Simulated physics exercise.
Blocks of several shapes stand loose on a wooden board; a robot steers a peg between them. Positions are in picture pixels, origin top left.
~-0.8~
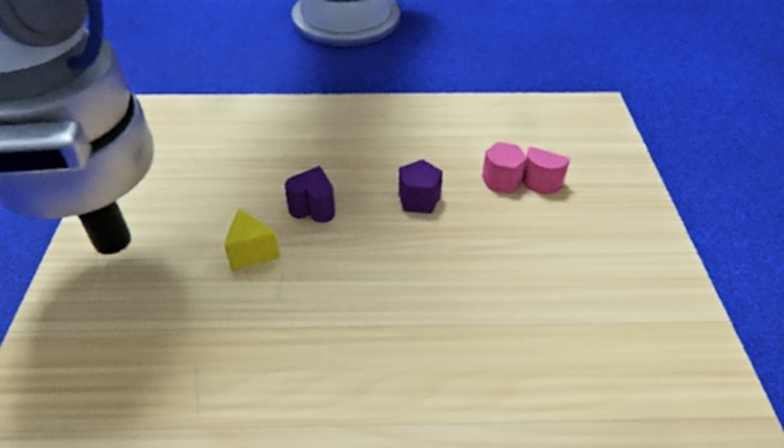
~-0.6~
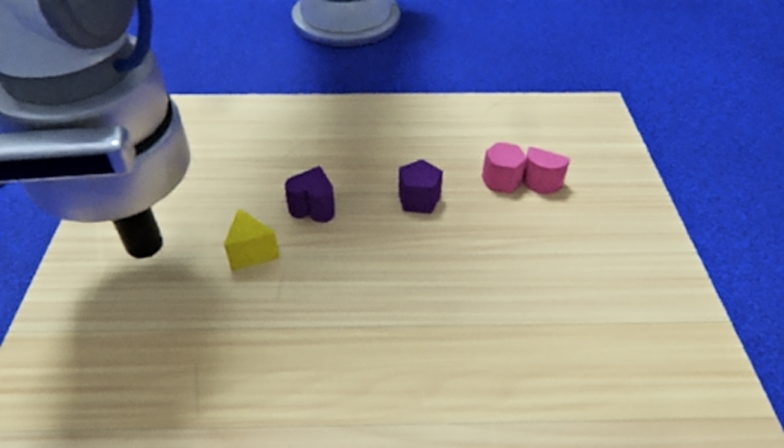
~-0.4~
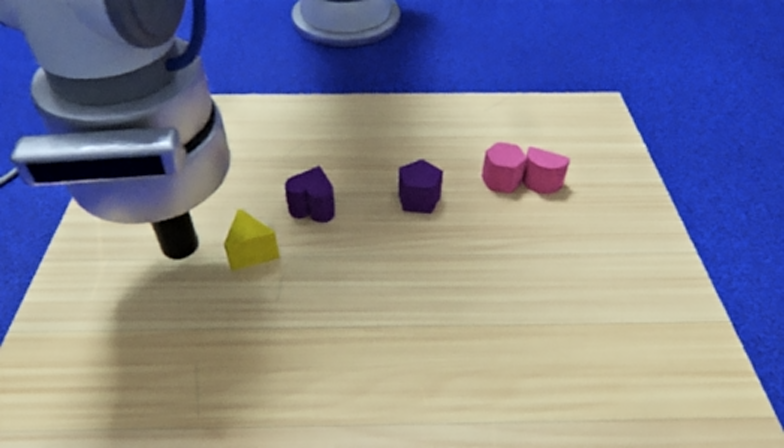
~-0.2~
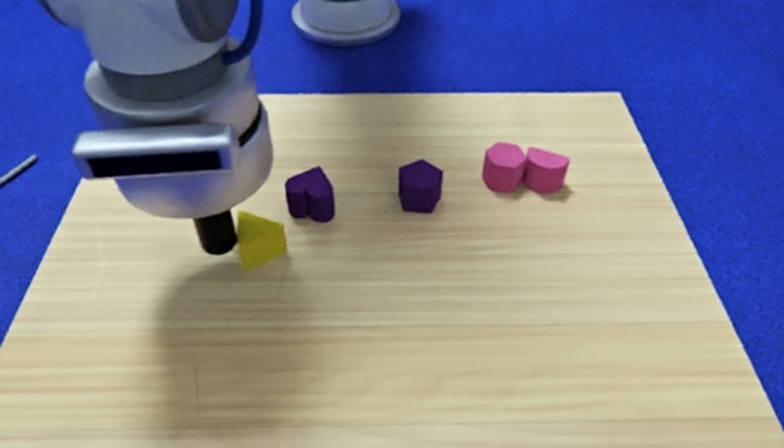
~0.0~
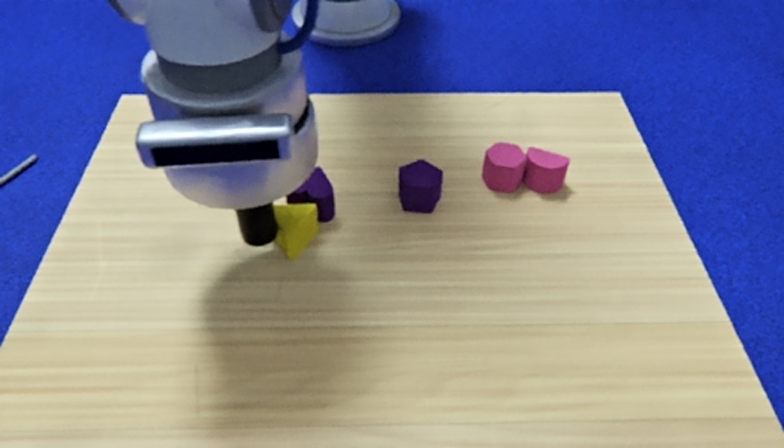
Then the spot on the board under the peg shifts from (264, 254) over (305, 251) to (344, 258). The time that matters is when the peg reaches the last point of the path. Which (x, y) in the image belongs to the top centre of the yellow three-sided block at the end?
Its top middle will sit at (336, 205).
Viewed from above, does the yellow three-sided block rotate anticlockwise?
The answer is yes.
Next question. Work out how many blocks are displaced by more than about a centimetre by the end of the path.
The count will be 1.
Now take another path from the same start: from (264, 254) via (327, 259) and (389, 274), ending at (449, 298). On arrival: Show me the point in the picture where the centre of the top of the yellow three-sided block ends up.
The middle of its upper face should be somewhere near (329, 208).
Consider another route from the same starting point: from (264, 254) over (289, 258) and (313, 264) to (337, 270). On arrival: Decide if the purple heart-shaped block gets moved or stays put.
The push misses it.
What follows on the original path. Halfway along, peg at (303, 233); yellow three-sided block at (327, 207), turned 25° anticlockwise.
At the end, peg at (343, 240); yellow three-sided block at (336, 205), turned 40° anticlockwise; purple heart-shaped block still.
